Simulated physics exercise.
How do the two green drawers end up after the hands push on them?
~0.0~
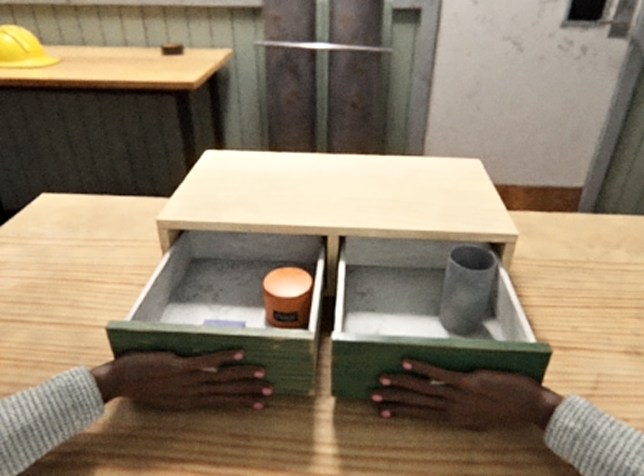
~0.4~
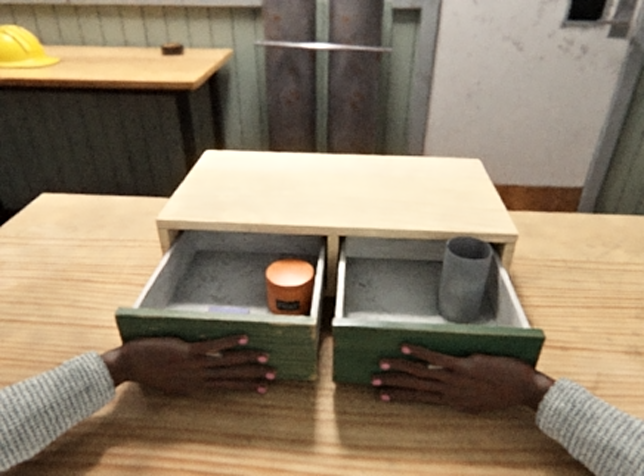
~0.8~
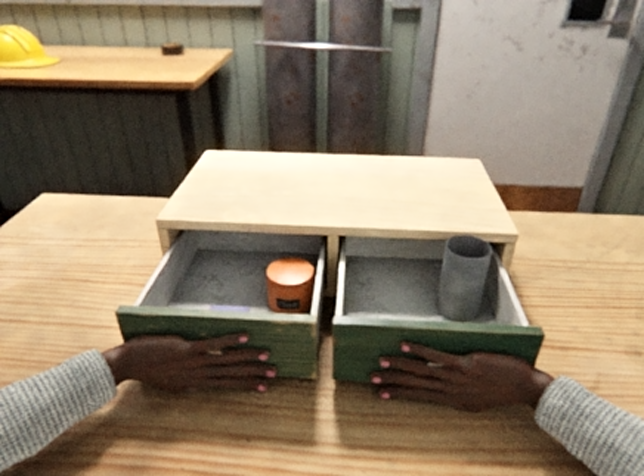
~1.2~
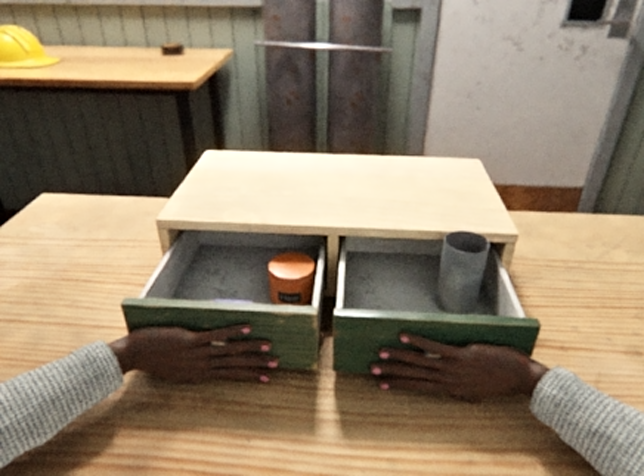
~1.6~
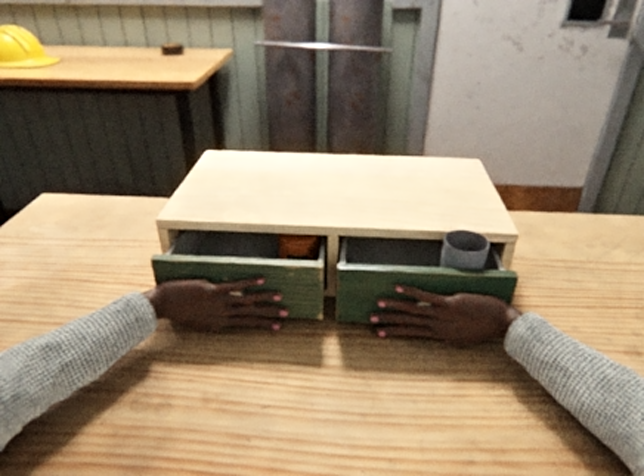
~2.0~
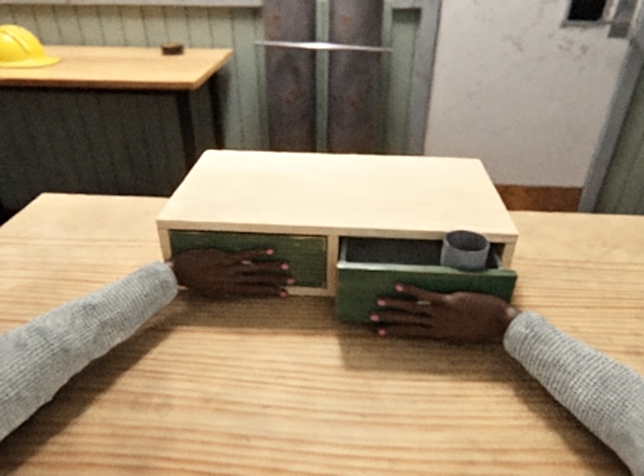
The left drawer goes all the way in, while the right drawer stays partly open with the grey beaker standing upright inside it.
